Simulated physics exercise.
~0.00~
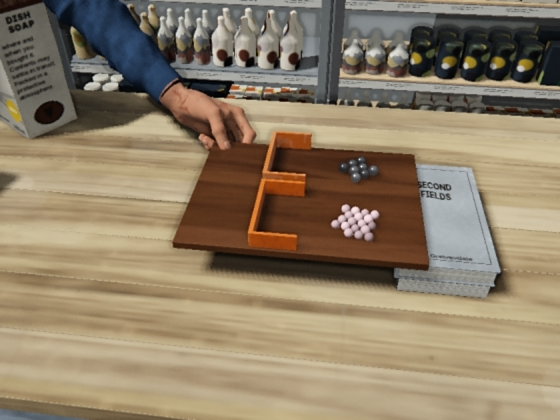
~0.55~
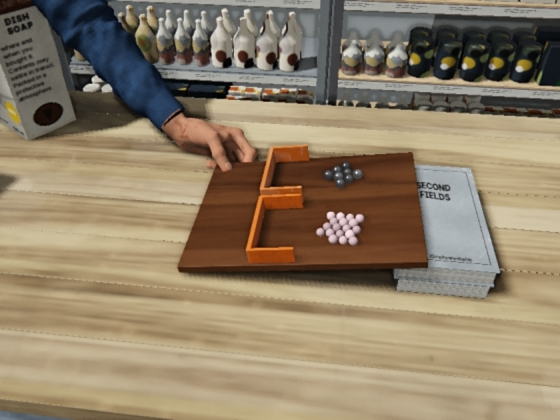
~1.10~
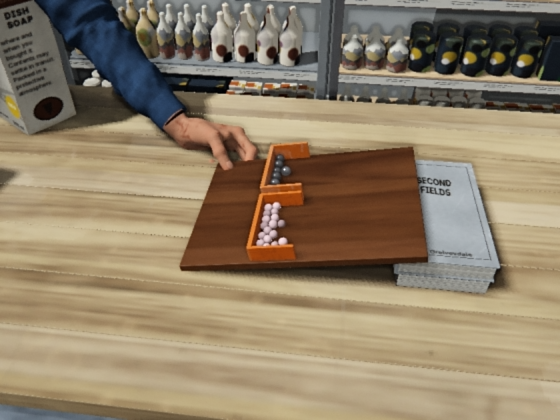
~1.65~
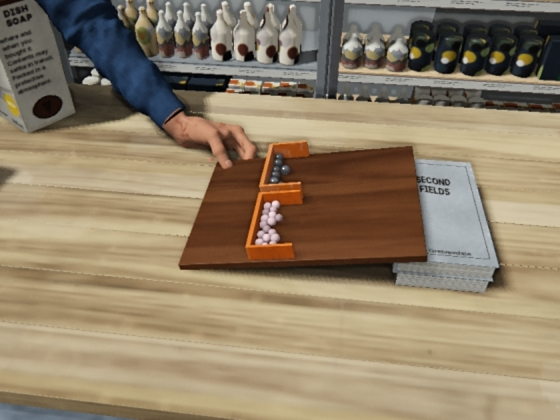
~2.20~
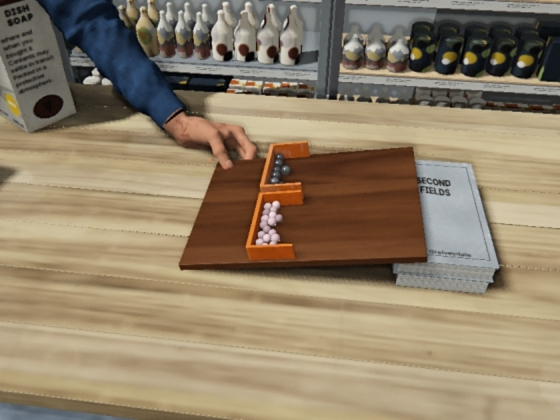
Two clusters of small balls, one pink and one dark gray, slid left down a brown board propped on books as a hand held its lower end, then gathered against the orange bars and stayed there.
